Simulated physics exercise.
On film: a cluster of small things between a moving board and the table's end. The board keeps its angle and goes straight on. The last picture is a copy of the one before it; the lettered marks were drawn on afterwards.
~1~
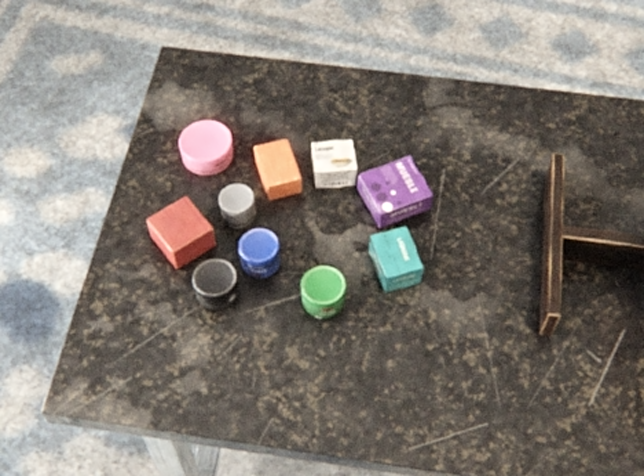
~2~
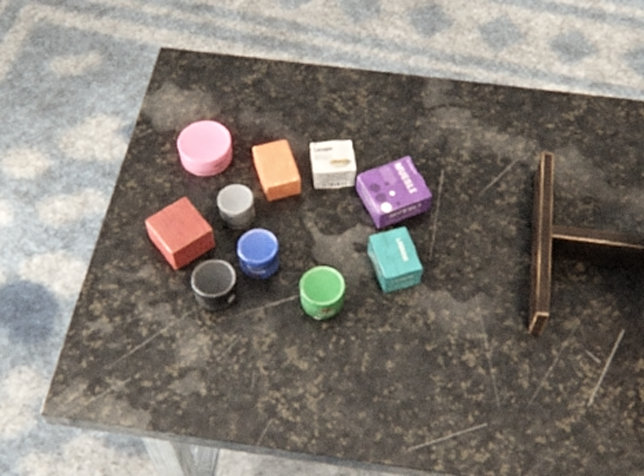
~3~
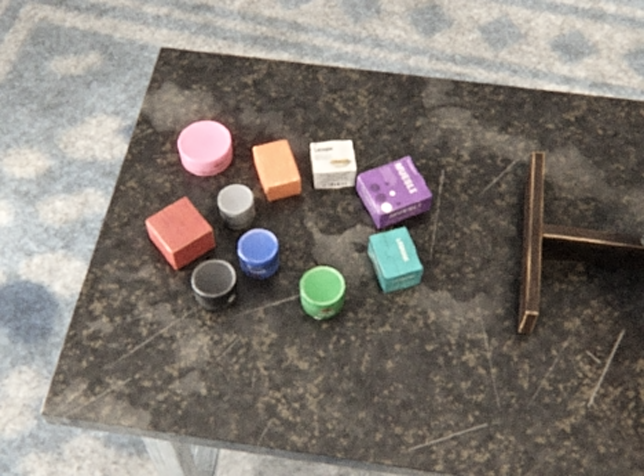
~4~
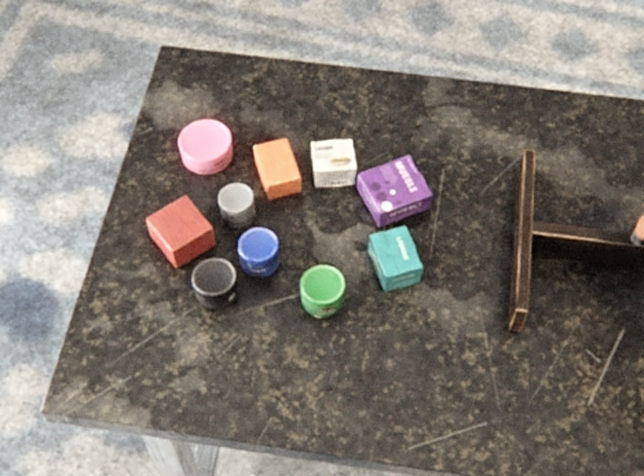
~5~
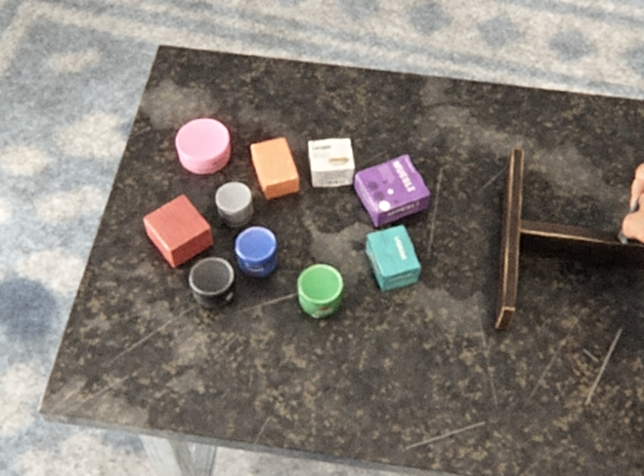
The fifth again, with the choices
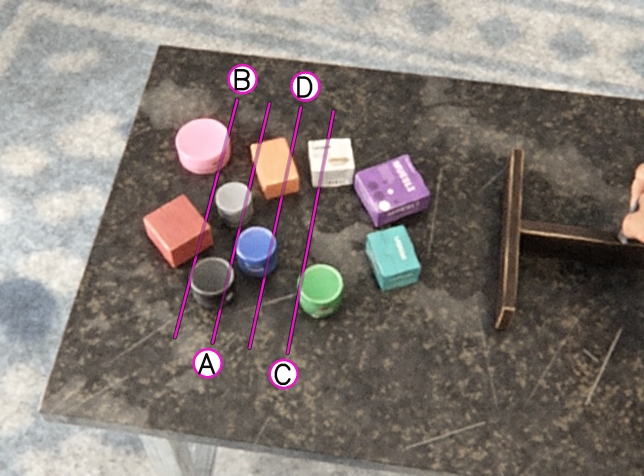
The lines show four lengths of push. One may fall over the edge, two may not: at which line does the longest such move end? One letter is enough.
Line B.
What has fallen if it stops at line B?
The pink jar goes over.
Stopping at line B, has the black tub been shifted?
Yes.
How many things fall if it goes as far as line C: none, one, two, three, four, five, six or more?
The count is none.
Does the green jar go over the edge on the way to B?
No.
On the marked copy, A at (243, 213); B at (209, 209); C at (312, 222); D at (277, 218).
With B. Early on, board (403, 210); white box (322, 157); purple packet (360, 189).
Further on, board (294, 196); pink jar (186, 144); orange block (224, 161).
At the end, board (210, 185); pink jar over the edge; red block (103, 210); one fallen.
As for the rest, A is within the limit but short; C is within the limit but short; D is within the limit but short.
